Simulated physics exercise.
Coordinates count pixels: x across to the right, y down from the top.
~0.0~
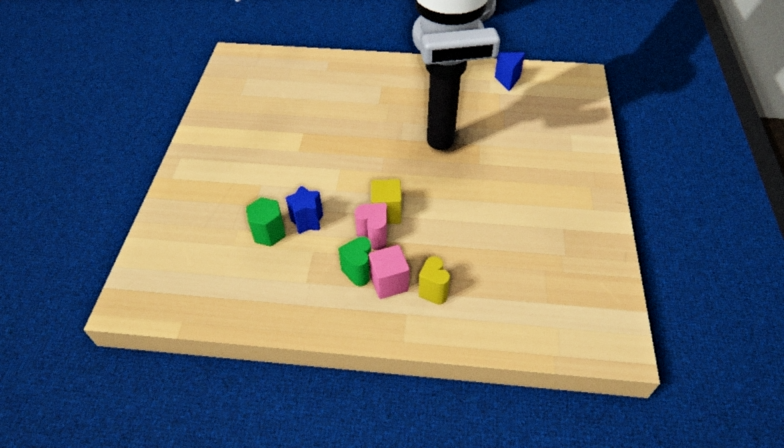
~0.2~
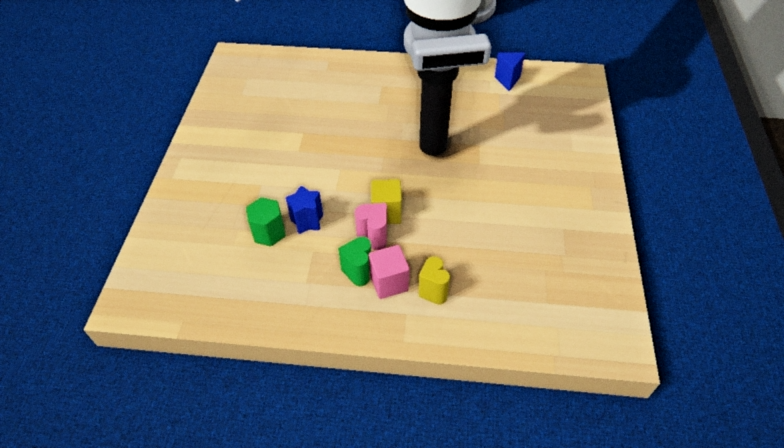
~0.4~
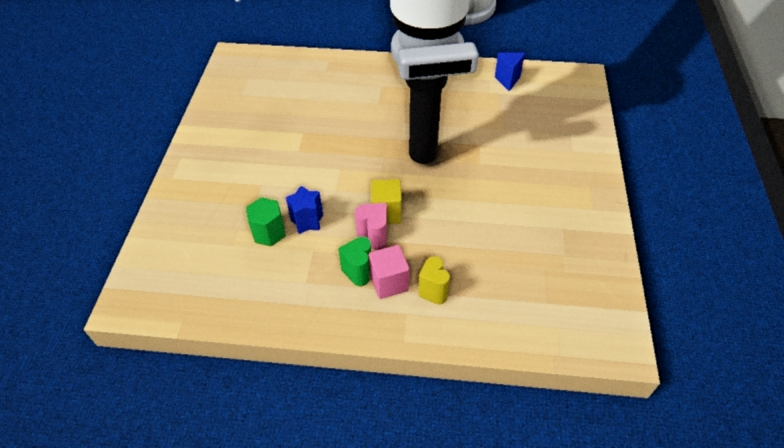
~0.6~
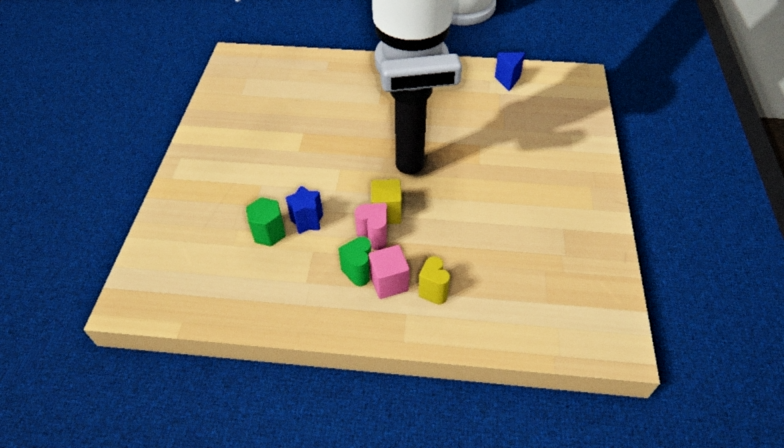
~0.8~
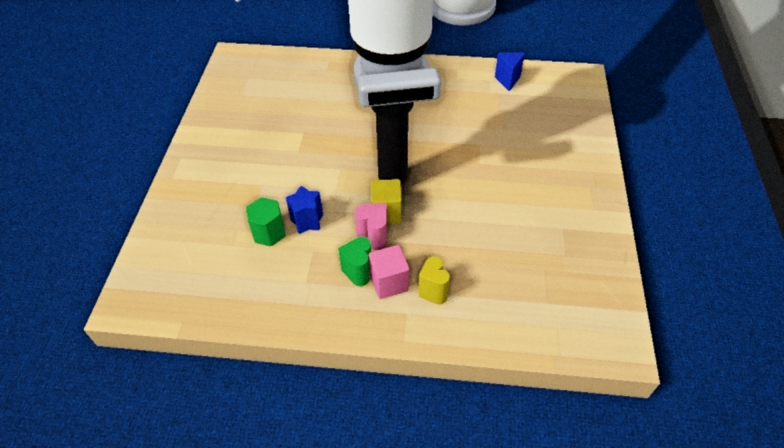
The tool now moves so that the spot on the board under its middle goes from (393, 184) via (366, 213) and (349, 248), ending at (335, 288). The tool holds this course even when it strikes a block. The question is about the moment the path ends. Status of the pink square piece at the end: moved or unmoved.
Moved away.
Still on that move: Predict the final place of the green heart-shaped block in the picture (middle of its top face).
The top centre is at (353, 285).
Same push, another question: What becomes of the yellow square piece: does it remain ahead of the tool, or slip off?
As far as I can tell, the yellow square piece has dropped away to the side or behind.
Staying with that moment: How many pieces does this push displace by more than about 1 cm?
Three or more shift.
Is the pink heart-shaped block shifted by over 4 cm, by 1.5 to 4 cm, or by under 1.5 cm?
Long, over 4 cm.
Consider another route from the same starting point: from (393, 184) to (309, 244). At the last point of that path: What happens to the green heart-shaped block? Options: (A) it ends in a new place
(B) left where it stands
(B)
What follows on the original path. One third of the way, tool (366, 207); green heart-shaped block (353, 258), turned 20° clockwise; pink heart-shaped block (373, 239); yellow square piece (376, 213), turned 30° anticlockwise; pink square piece (391, 265).
Two thirds of the way, tool (348, 242); green heart-shaped block (350, 264), turned 30° clockwise; pink heart-shaped block (377, 252), turned 20° clockwise; yellow square piece (380, 227), turned 70° anticlockwise; pink square piece (395, 278), turned 30° anticlockwise.
At the end, tool (334, 282); green heart-shaped block (353, 285), turned 20° anticlockwise; pink heart-shaped block (377, 252), turned 20° clockwise; yellow square piece (380, 227), turned 70° anticlockwise; pink square piece (395, 278), turned 30° anticlockwise.
